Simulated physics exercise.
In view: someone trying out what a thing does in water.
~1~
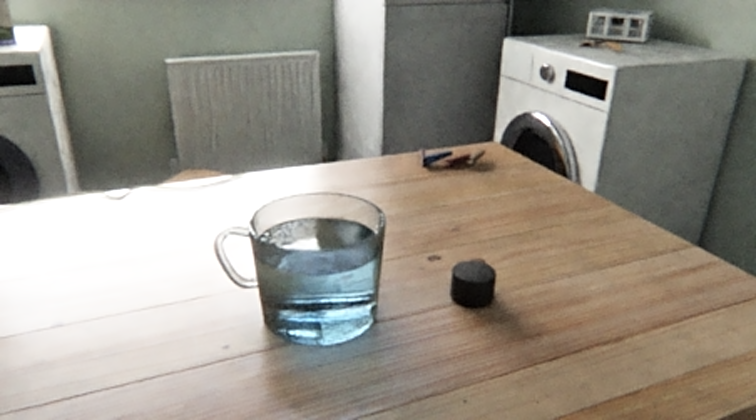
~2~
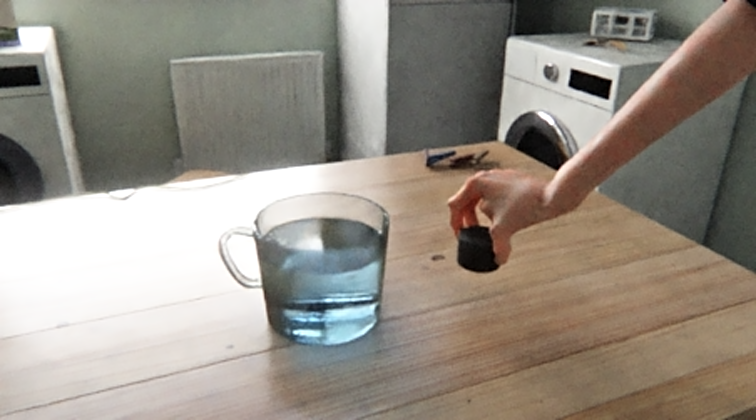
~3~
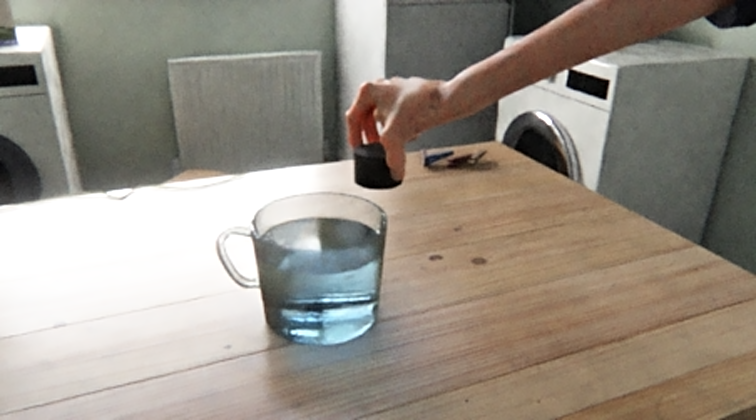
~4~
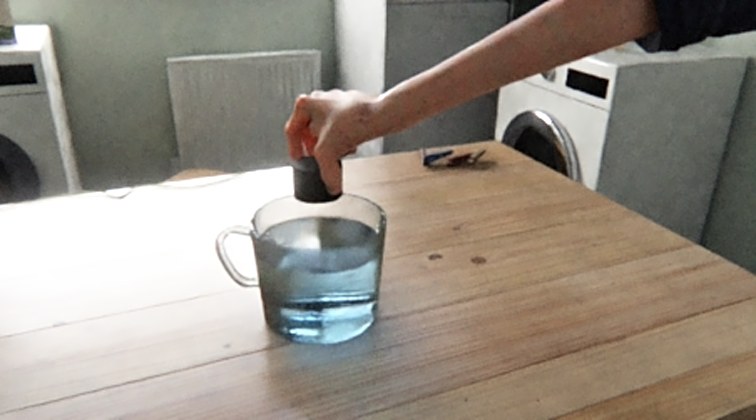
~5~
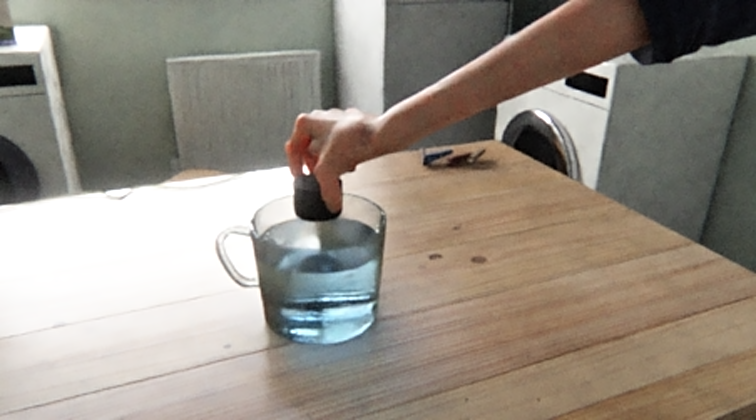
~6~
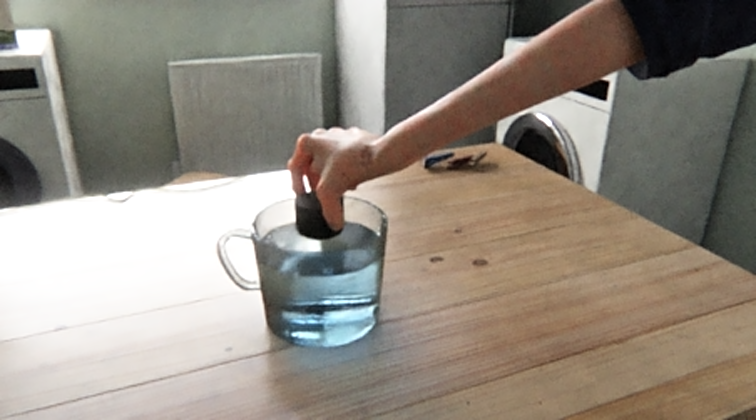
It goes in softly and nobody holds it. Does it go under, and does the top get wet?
The thing ends on the bottom; the measuring jug keeps it all in.
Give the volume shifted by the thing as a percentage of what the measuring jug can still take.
I make it 20 per cent.
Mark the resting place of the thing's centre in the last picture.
Around (322, 294).
Next, the iron weight enters the water; the measuring jug is about three quarters full.
After that, the iron weight goes on down; the measuring jug is about three quarters full.
Finally, the iron weight has sunk; the measuring jug is about three quarters full; the top is dry.
